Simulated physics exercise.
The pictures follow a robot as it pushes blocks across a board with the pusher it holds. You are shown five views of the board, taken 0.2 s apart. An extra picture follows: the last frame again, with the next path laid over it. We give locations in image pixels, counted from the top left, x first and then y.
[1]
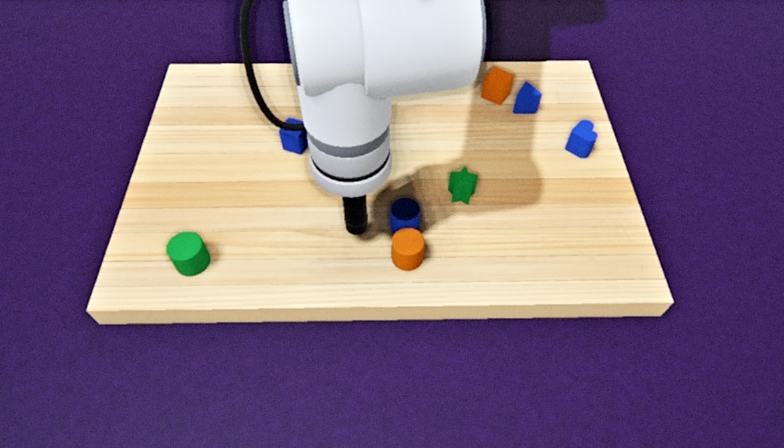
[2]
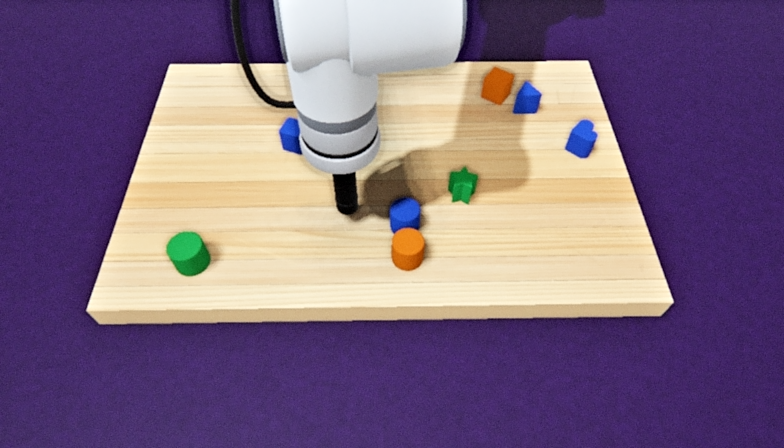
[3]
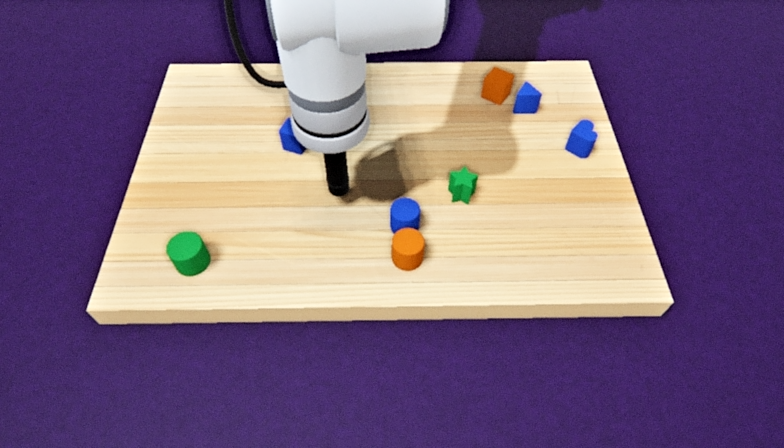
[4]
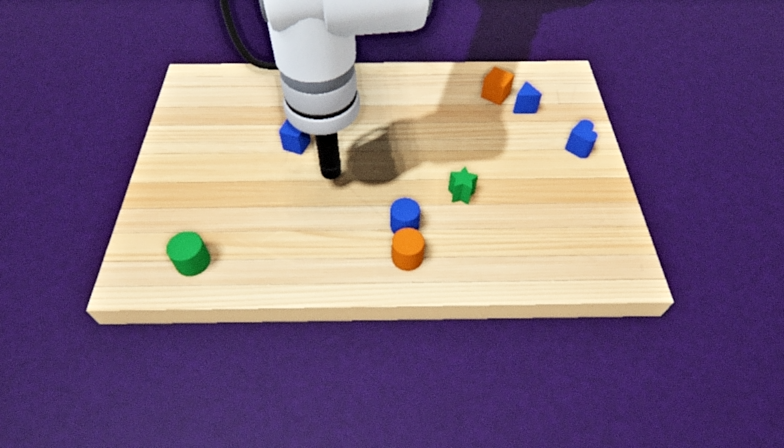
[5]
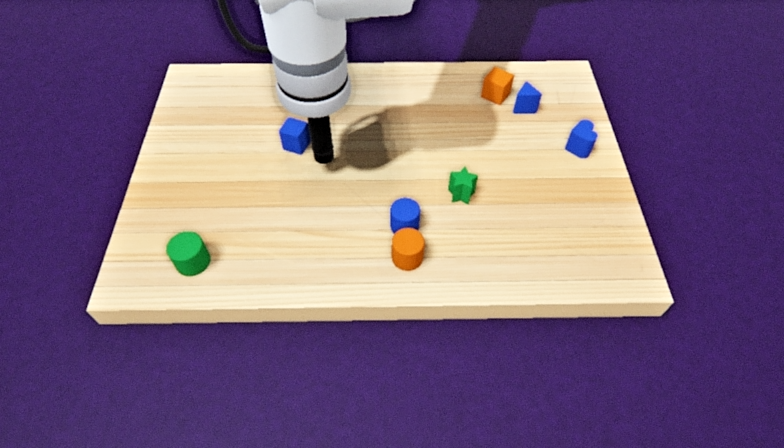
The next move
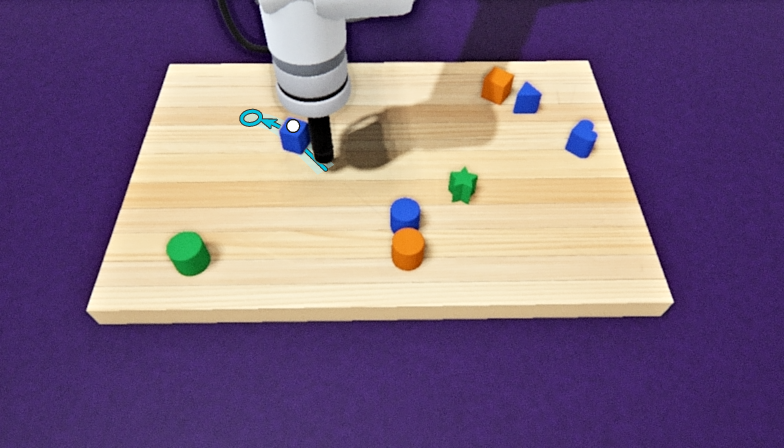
On a pale wooden board over a purple surface, a white robotic arm with a black tip stands near a blue and an orange cylinder among scattered colored blocks. The arm moves steadily up and slightly left, away from the cylinders, ending beside a blue block while every block stays still.
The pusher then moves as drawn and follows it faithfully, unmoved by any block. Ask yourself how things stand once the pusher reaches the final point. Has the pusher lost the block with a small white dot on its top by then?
It seems not.
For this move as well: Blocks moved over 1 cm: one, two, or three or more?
One.
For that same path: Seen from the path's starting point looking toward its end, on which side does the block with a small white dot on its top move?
Left side.
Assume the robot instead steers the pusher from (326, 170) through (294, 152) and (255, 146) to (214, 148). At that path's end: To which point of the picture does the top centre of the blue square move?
At the end it should sit near (276, 112).
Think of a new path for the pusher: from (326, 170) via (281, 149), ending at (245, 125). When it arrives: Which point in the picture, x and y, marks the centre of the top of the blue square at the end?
By then it is at (280, 111).
Path on the board, from (326, 170) over (304, 148) and (282, 128) to (251, 118); the dot is on the blue square.
What follows on the original path. One third of the way, pusher at (301, 135); blue square at (283, 120).
Two thirds of the way, pusher at (279, 116); blue square at (258, 105), turned 15° anticlockwise.
At the end, pusher at (248, 105); blue square at (226, 96), turned 15° anticlockwise.
